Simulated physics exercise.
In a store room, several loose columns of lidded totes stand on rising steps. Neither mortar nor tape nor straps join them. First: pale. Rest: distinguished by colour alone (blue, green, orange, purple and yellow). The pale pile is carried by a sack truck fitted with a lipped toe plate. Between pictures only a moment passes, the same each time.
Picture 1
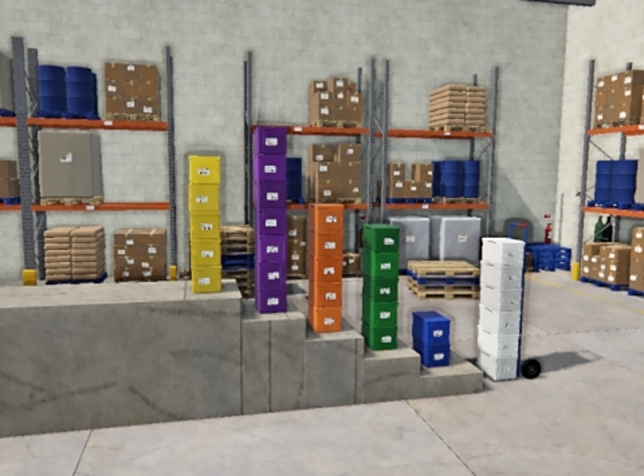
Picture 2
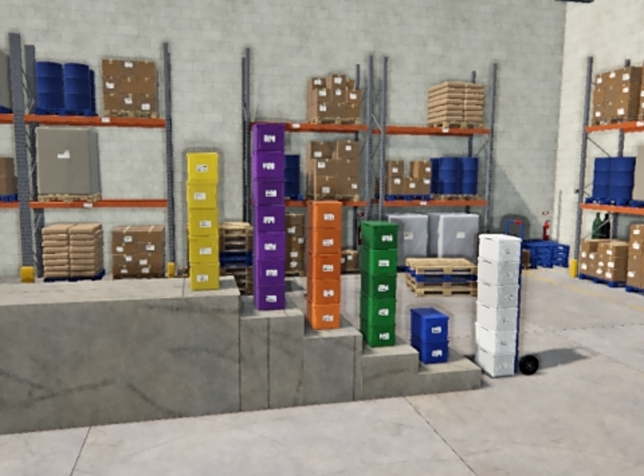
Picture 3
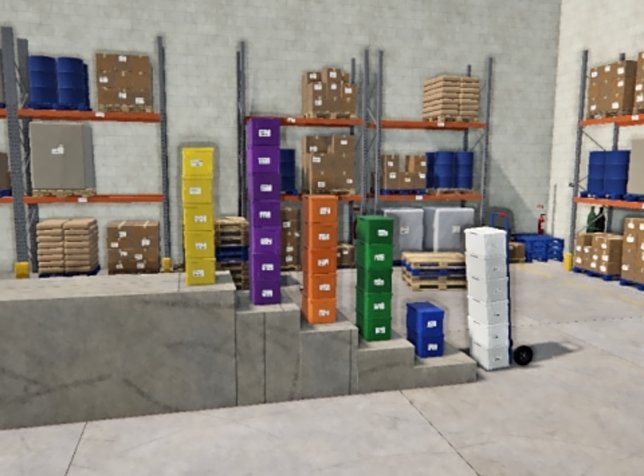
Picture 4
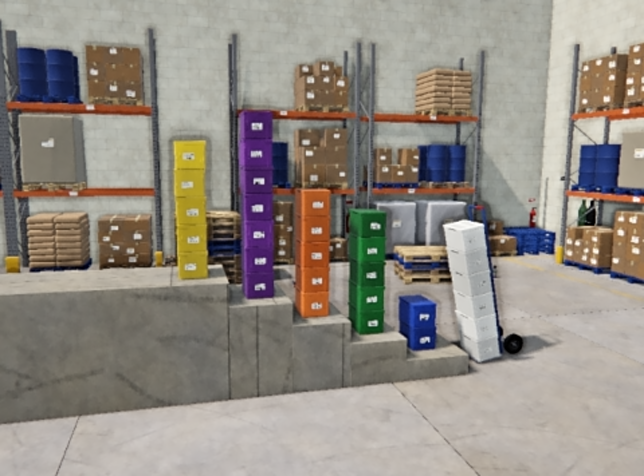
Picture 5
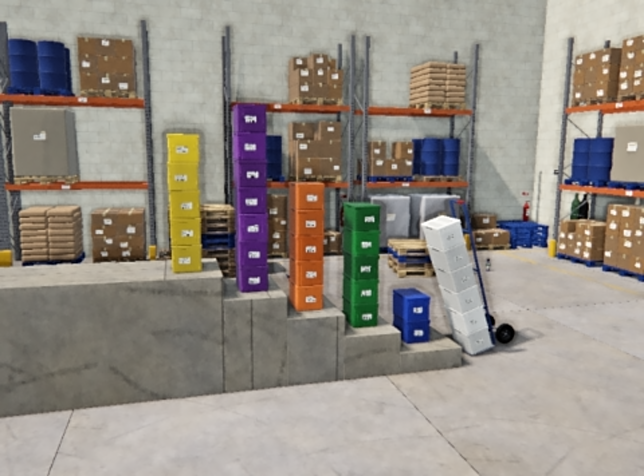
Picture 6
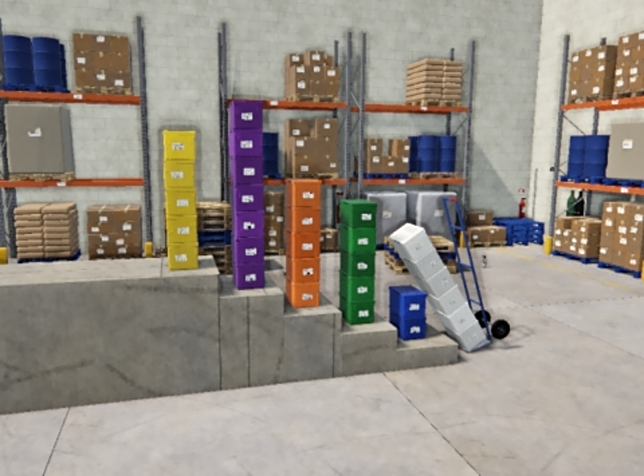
In a store room, a sack truck and its white tote stack lean steadily left.
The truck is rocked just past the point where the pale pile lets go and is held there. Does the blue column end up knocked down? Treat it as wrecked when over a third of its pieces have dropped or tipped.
No, it stays up.
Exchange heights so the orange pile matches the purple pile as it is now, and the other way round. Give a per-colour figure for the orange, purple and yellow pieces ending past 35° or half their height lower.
Orange 0, purple 0, yellow 0.
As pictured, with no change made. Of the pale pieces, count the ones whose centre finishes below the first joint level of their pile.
Of the pale pieces, the number is 1.
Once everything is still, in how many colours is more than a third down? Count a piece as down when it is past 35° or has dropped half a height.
0.
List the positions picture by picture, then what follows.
In the first picture (places mark the middle of the side facing us; the camera pans a little), truck frame (524, 257) level; top blue tote (439, 333); top green tote (387, 241); the rest undisturbed.
Truck frame (521, 254) rocked barely; top blue tote (437, 329), in the second picture.
Truck frame (507, 246) rocked barely, top of the pale pile leaning barely; top blue tote (433, 323); the rest undisturbed, in the third picture.
Truck frame (487, 239) rocked a little, top of the pale pile leaning a little; top blue tote (425, 316); the rest undisturbed, in the fourth picture.
Truck frame (470, 232) rocked clearly, top of the pale pile leaning clearly; top blue tote (419, 310); the rest undisturbed, in the fifth picture.
Truck frame (464, 230) rocked clearly, top of the pale pile leaning well over; top blue tote (415, 306); top purple tote (248, 115); the rest undisturbed, in the sixth picture.
Soon after the last picture, 6 of the pale pile down; none of the 2 blue totes down (0 of 24 in all colours); top blue tote unmoved.
A little later, 6 of the pale pile down; none of the 2 blue totes down (0 of 24 in all colours); top blue tote shifted a little.
At rest, 6 of the pale pile down; none of the 2 blue totes down (0 of 24 in all colours); top blue tote shifted a little; top green tote shifted a little. As the last picture would show them, middles, top blue tote near (400, 302), top green tote near (355, 214).
